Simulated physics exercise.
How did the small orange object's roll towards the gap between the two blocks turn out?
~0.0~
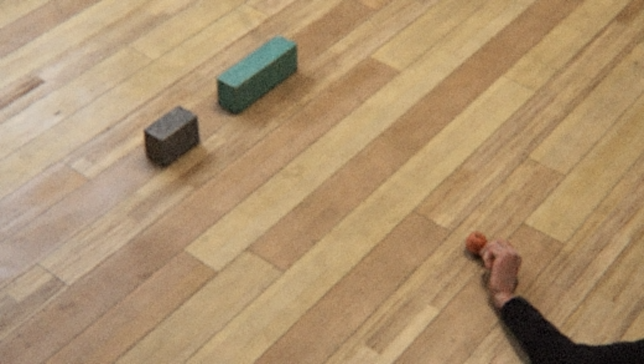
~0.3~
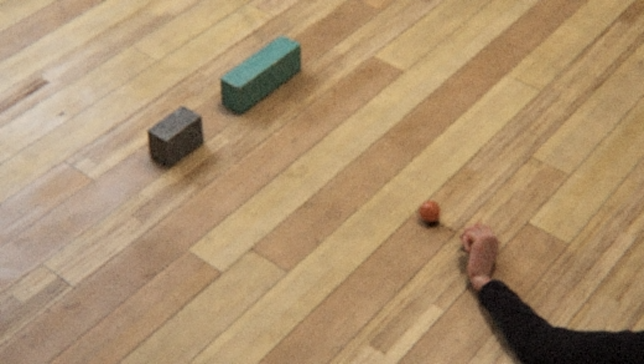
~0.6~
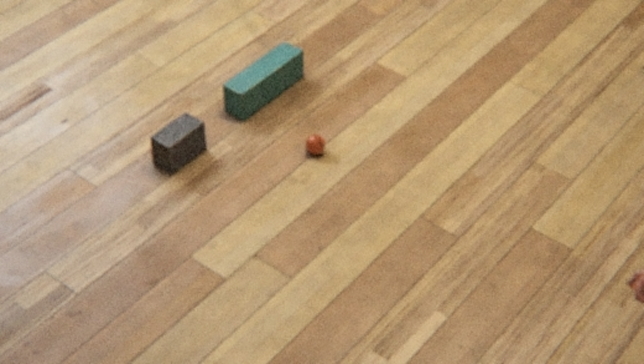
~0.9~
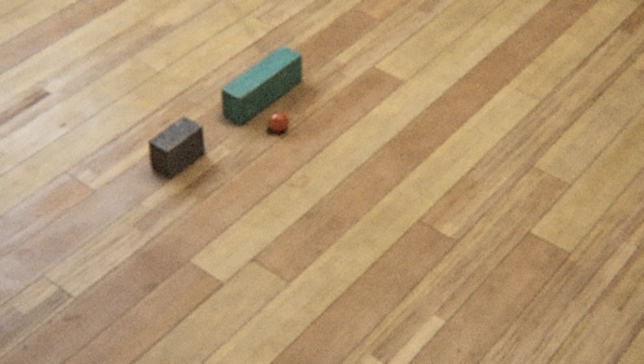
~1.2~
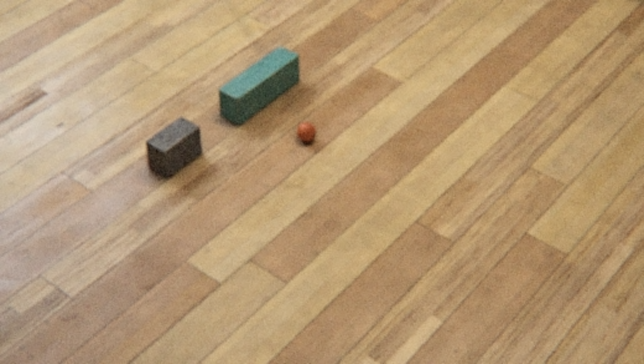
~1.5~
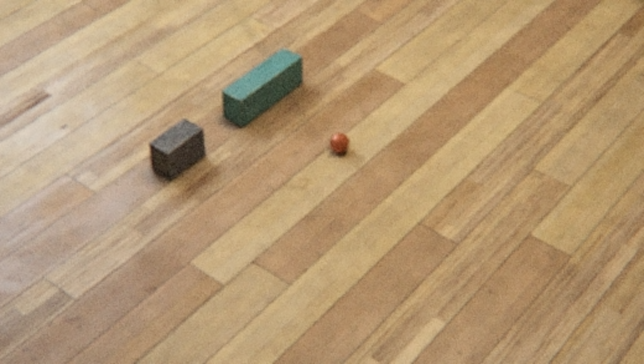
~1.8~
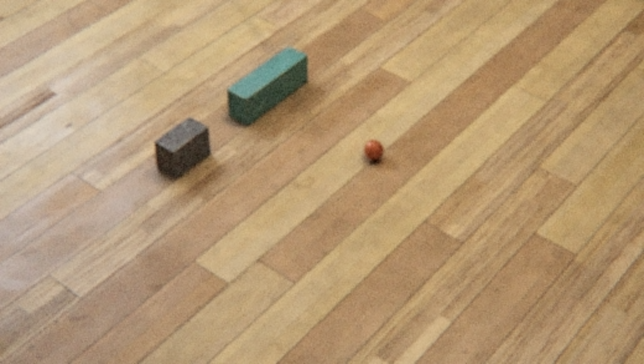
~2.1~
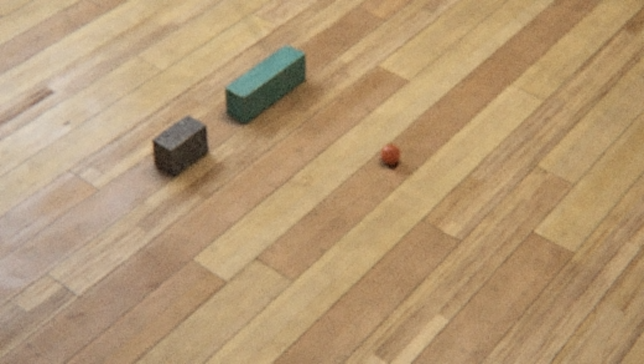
It did not get through the gap. It was stopped by the turquoise block and rolled back to the right.
